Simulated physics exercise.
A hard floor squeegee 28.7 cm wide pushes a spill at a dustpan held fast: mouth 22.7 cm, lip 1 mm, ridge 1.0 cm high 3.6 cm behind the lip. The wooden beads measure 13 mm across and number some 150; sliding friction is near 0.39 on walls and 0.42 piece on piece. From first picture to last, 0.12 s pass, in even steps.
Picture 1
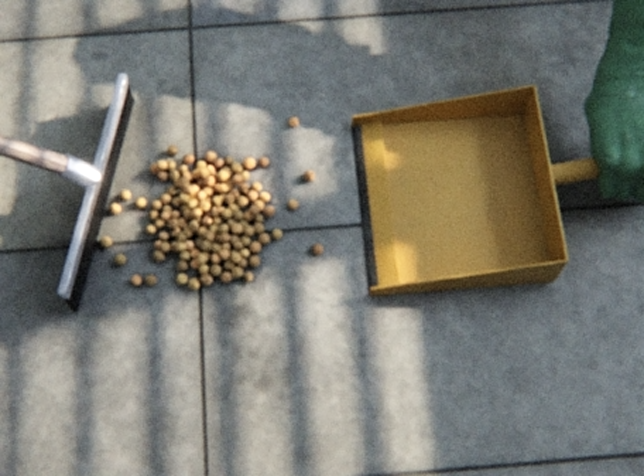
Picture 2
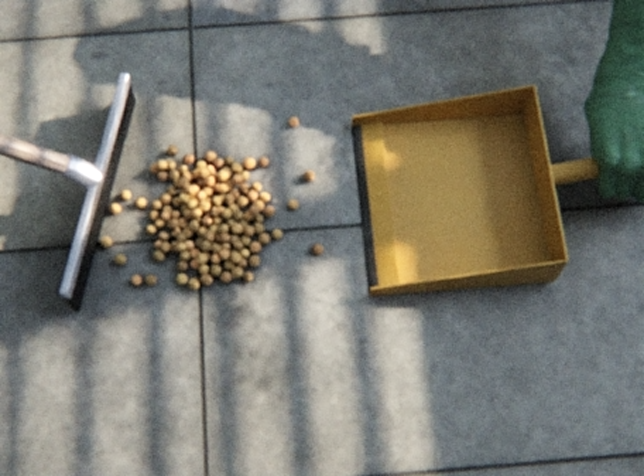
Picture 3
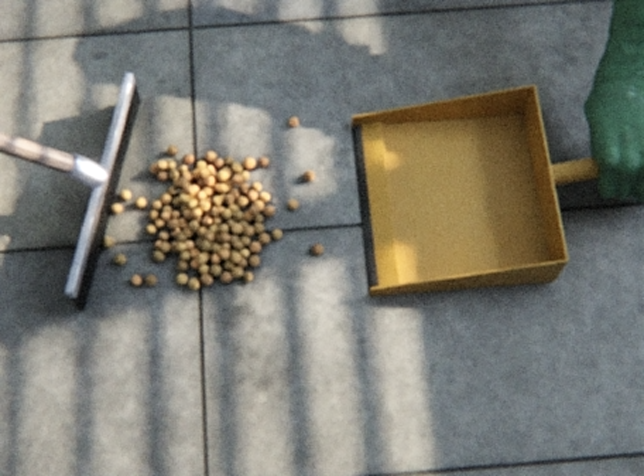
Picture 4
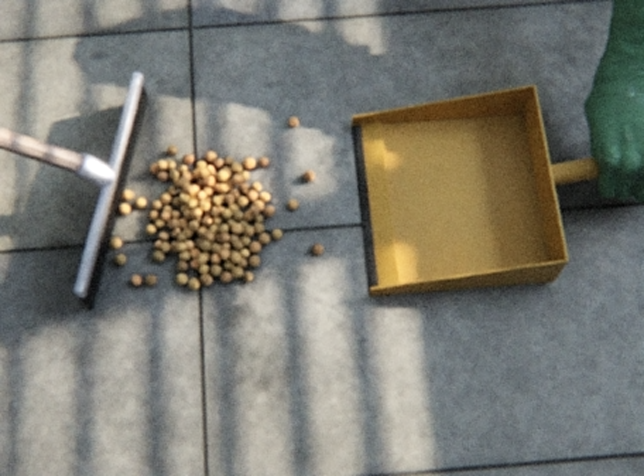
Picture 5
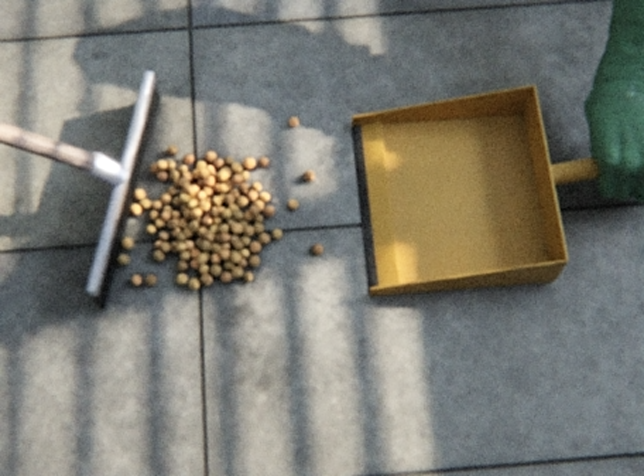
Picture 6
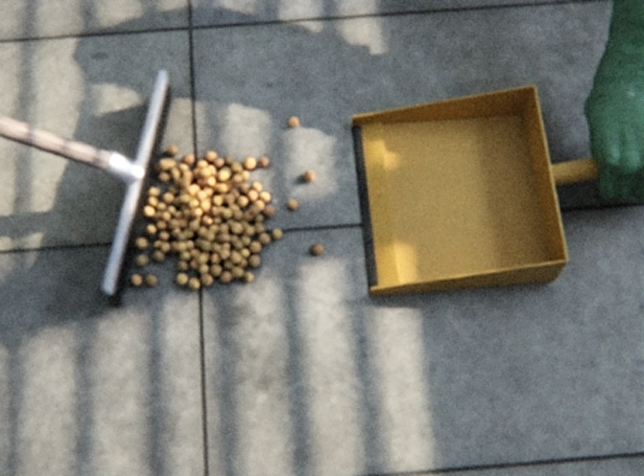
A squeegee slid slowly to the right across gray tiles and nudged the left edge of a pile of wooden beads, while a green-gloved hand kept a yellow dustpan still on the right.
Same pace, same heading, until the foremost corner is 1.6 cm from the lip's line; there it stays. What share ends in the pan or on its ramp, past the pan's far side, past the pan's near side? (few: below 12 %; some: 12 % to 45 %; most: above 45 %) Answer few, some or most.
Pan: Some, far side: Few, near side: Some.
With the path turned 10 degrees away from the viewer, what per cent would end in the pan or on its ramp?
Then about 25 per cent.
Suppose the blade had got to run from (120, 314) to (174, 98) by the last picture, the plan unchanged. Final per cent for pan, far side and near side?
Pan 40, far 5, near 30.
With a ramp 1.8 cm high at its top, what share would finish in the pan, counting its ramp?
Then about 20 per cent.
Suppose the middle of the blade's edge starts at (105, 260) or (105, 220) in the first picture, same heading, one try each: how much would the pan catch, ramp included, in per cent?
About 35 and 30 per cent.
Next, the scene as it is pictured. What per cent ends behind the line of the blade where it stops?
Some 0 per cent.
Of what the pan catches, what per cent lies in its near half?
Some 50 per cent.
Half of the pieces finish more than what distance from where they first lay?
Roughly 20 cm.
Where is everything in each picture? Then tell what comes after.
The first picture shows blade from (65, 294) to (124, 81), moved 0.0 cm, 0 of the pieces shifted so far; middle of the pieces at (209, 214); pan at (466, 200).
The second picture shows blade from (67, 293) to (125, 81), moved 0.2 cm, 0 of the pieces shifted so far; middle of the pieces at (209, 214).
The third picture shows blade from (72, 293) to (131, 81), moved 0.8 cm, 0 of the pieces shifted so far; middle of the pieces at (209, 214).
The fourth picture shows blade from (81, 292) to (139, 80), moved 1.8 cm, 2 of the pieces shifted so far; middle of the pieces at (209, 214).
The fifth picture shows blade from (94, 291) to (150, 79), moved 3.3 cm, 4 of the pieces shifted so far; middle of the pieces at (209, 214).
The sixth picture shows blade from (109, 290) to (164, 78), moved 4.9 cm, 11 of the pieces shifted so far; middle of the pieces at (209, 214); pan at (466, 200).
Then, 0.15 s after the last picture, middle of the blade 15 cm from the lip; 0 % over the lip, far side 5 %, near side 5 %.
Then, 0.25 s after the last picture, middle of the blade 8 cm from the lip; 0 % over the lip, far side 5 %, near side 10 %.
Then, 0.48 s after the last picture, middle of the blade 5 cm from the lip; 30 % over the lip, far side 5 %, near side 20 %.
In the end, pan 30 %, far side 5 %, near side 20 %, in front of the lip or behind the blade 45 %.
